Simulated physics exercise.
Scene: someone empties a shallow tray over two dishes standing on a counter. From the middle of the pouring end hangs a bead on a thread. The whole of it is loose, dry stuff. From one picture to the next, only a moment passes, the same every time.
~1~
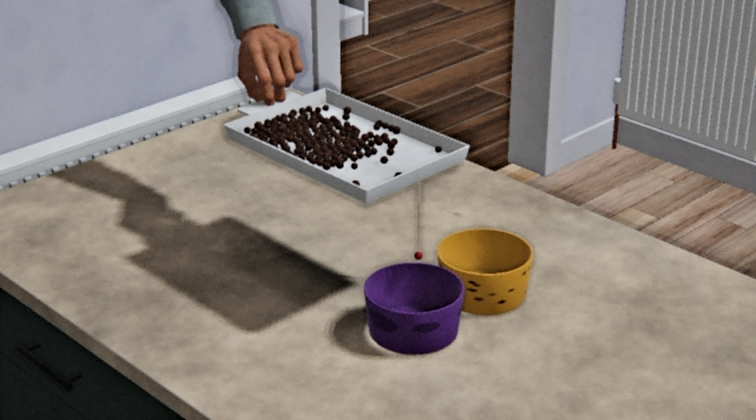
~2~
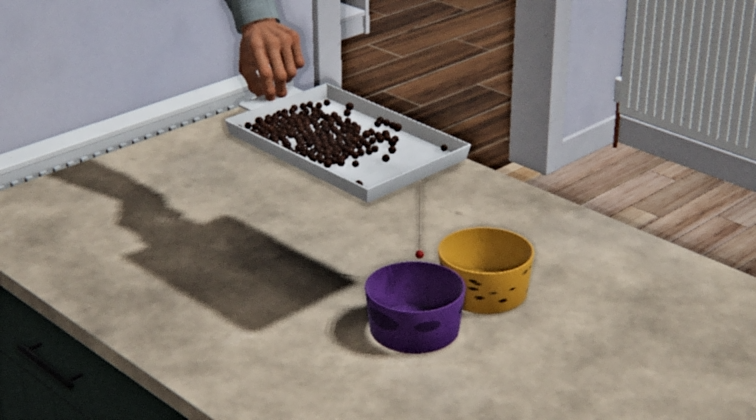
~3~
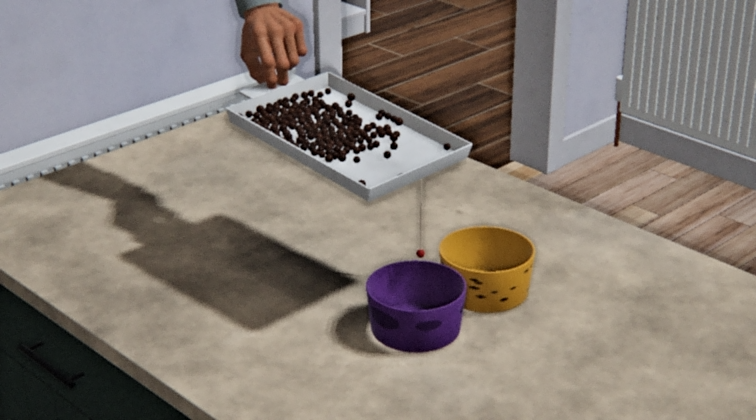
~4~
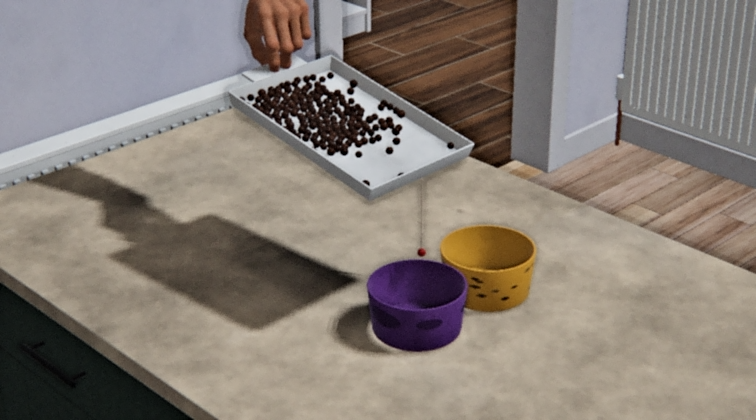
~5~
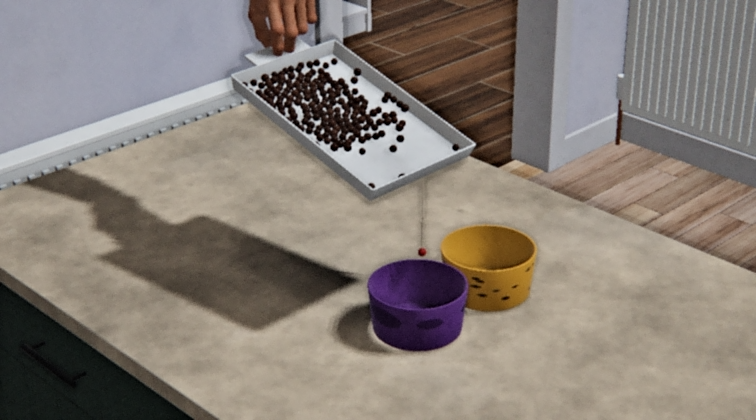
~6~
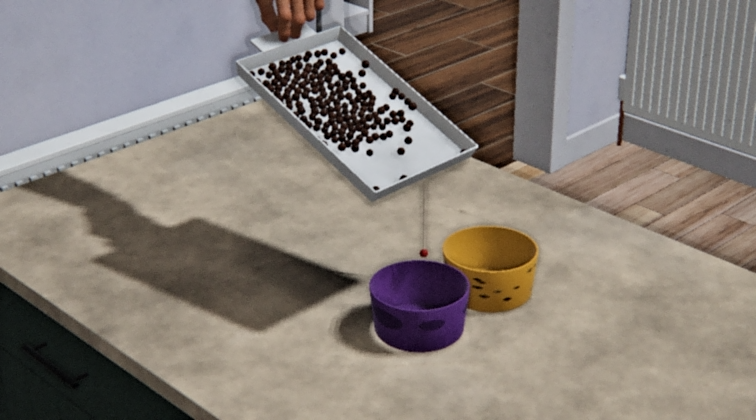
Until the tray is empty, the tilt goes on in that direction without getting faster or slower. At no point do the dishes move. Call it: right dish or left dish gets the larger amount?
Left dish.
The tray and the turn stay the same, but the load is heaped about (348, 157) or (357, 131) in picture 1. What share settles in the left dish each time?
It comes to about 60 per cent the first time and about 50 per cent the second.
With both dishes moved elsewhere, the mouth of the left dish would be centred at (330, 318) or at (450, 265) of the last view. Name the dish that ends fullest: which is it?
In the first try it's the right-side dish, and in the second it's the left-side dish.
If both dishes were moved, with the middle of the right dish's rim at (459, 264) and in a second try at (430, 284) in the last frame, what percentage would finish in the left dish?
You'd get 30 in a hundred the first time and 0 in a hundred the second.
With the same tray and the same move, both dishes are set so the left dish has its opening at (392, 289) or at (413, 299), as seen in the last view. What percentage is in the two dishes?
Close to 60 in a hundred, then close to 90 in a hundred.
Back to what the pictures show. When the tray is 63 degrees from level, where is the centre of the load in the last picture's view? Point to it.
In the last view, the load is centred near (425, 178).
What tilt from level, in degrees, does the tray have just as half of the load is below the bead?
That happens at around 95°.
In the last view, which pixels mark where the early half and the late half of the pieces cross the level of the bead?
The early half goes through (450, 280), the late half through (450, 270).
Soon after the last picture, tray tipped steeply; about two thirds on the tray; a stray few in the left dish; a stray few in the right dish; a stray few outside both; about a third in the air.
A little later, tray tipped past a quarter turn; about a quarter on the tray; about a quarter in the left dish; a small part in the right dish; about a quarter outside both; about a quarter in the air.
Later still, tray tipped past a quarter turn; about half in the left dish; about a quarter in the right dish; about a third outside both.
By the end, tray tipped past a quarter turn; about half in the left dish; about a quarter in the right dish; about a third outside both.
